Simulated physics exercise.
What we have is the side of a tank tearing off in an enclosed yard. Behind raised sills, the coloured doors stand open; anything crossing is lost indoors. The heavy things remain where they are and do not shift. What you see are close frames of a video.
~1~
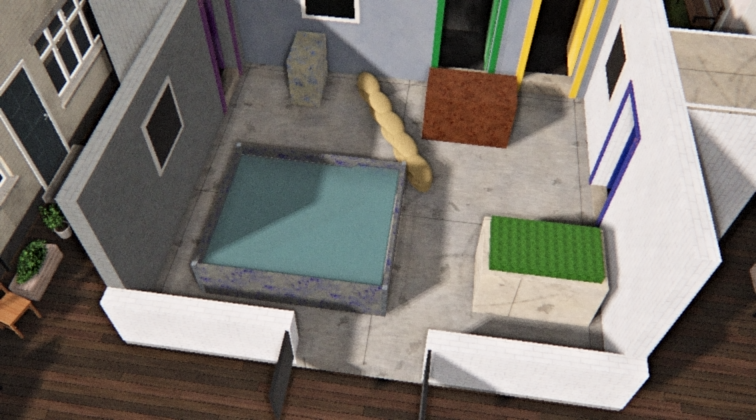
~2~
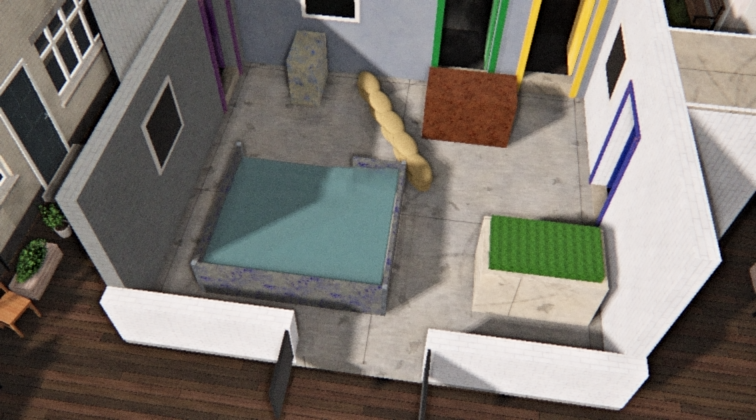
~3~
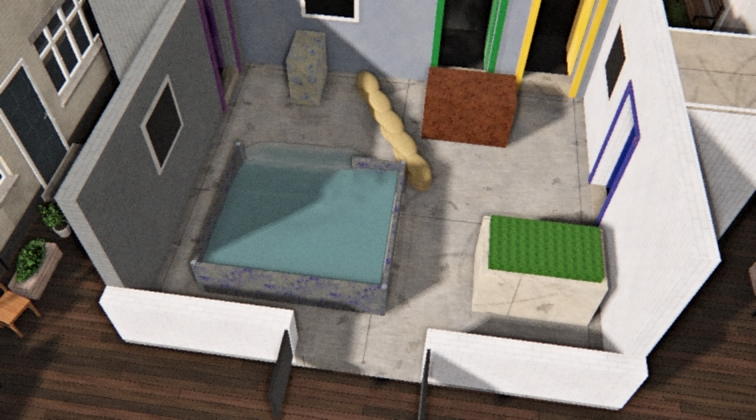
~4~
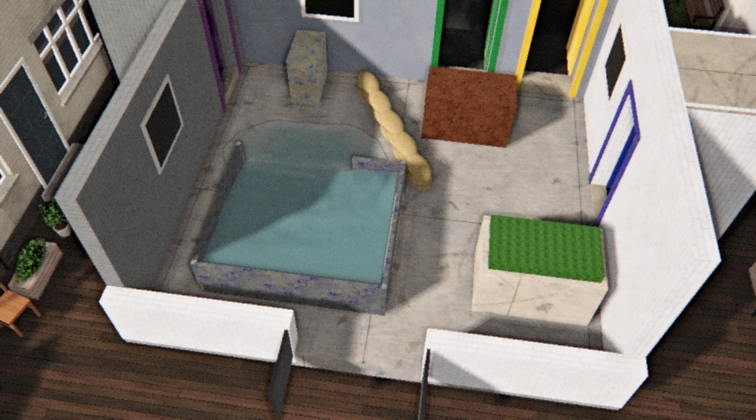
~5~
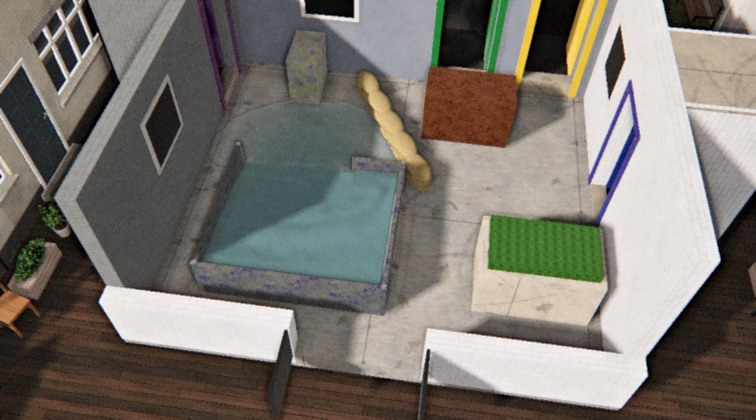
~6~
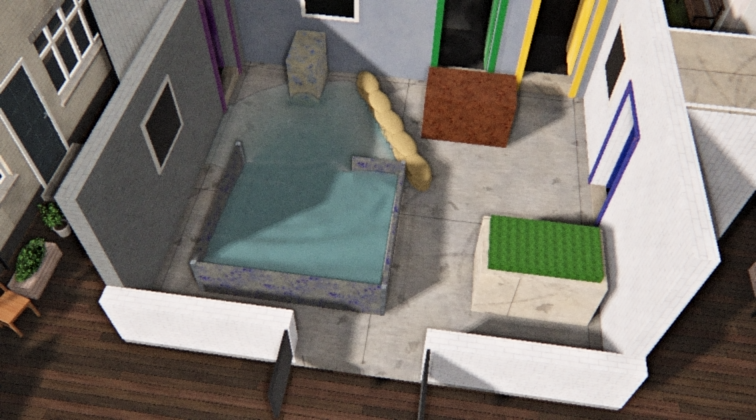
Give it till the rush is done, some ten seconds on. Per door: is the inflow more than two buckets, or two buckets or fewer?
Blue door: At most two buckets. Purple door: Over two buckets. Yellow door: At most two buckets. Green door: At most two buckets.
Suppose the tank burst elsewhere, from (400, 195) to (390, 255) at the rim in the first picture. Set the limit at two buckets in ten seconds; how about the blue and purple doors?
Blue exceeds the limit, purple falls short.
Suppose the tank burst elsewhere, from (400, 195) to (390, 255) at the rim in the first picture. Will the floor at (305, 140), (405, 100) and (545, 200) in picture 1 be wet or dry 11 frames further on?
Unwetted, unwetted, submerged.
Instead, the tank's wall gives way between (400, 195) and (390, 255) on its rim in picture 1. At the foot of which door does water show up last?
The purple-painted one.
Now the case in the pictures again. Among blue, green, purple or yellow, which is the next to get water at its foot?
The answer here is the purple-painted one.
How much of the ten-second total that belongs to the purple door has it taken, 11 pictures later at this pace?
About 15 per cent.
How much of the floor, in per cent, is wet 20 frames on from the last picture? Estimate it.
I'd put it at roughly 45 per cent.
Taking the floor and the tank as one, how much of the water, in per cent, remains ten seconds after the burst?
90 %.
A moment on, water covers 25 % of the floor; the blue door not reached, the purple door wet at the sill, nothing in, the yellow door not reached, the green door not reached.
Next, water covers 35 % of the floor; the blue door not reached, the purple door over two buckets in, the yellow door not reached, the green door wet at the sill, nothing in.
Then, water covers 45 % of the floor; the blue door not reached, the purple door far over two buckets in, the yellow door wet at the sill, nothing in, the green door wet at the sill, nothing in.
Later, water covers 80 % of the floor; the blue door wet at the sill, nothing in, the purple door far over two buckets in, the yellow door wet at the sill, nothing in, the green door wet at the sill, nothing in.
In the end, water covers 90 % of the floor; the blue door wet at the sill, nothing in, the purple door far over two buckets in, the yellow door wet at the sill, nothing in, the green door wet at the sill, nothing in.
